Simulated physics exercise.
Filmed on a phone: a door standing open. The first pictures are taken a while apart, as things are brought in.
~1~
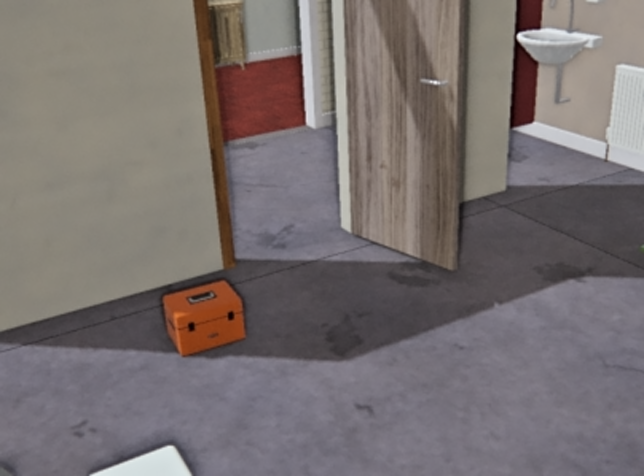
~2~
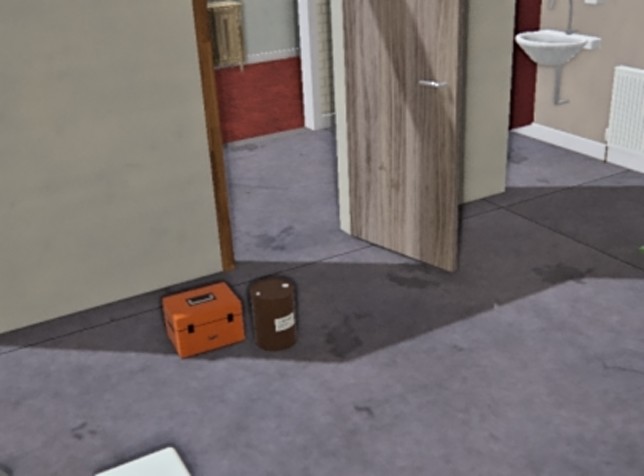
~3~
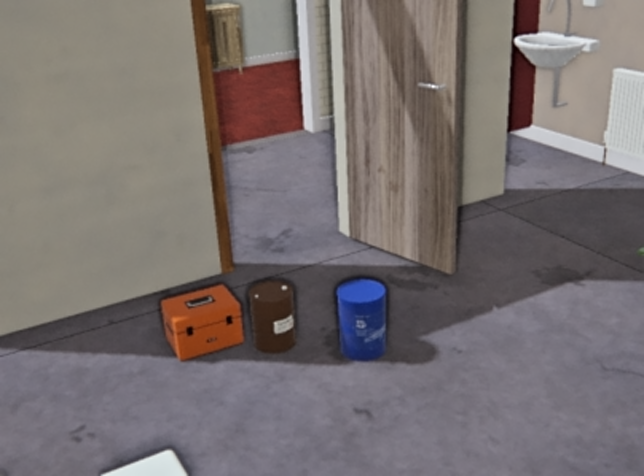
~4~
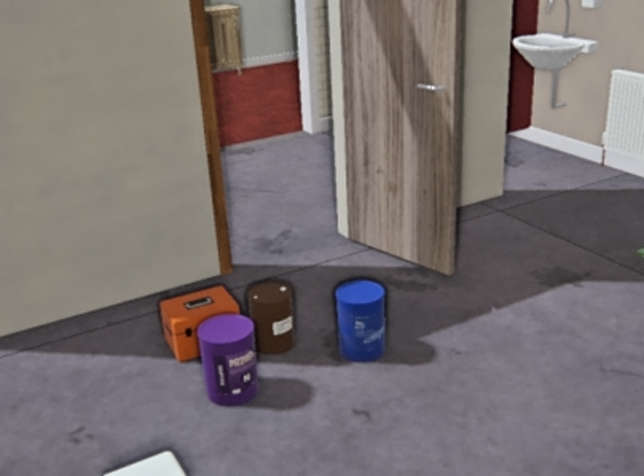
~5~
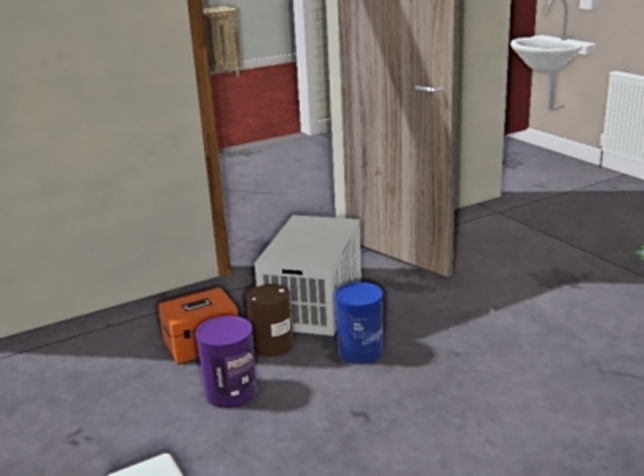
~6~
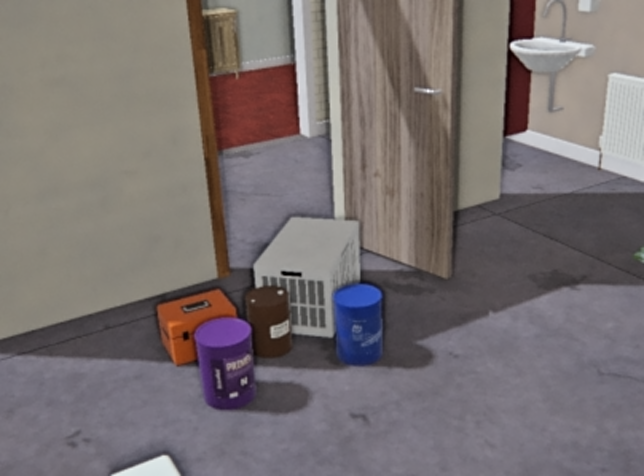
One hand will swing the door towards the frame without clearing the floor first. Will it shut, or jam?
It jams.
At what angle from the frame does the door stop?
About 65°.
Then, 0.70 s past the last view, open by 90°.
Then, 1.10 s past the last view, open by 74°.
Finally, open by 65°; all 5 still in place. Final places as the last picture's camera would see them, white chest near (307, 274).
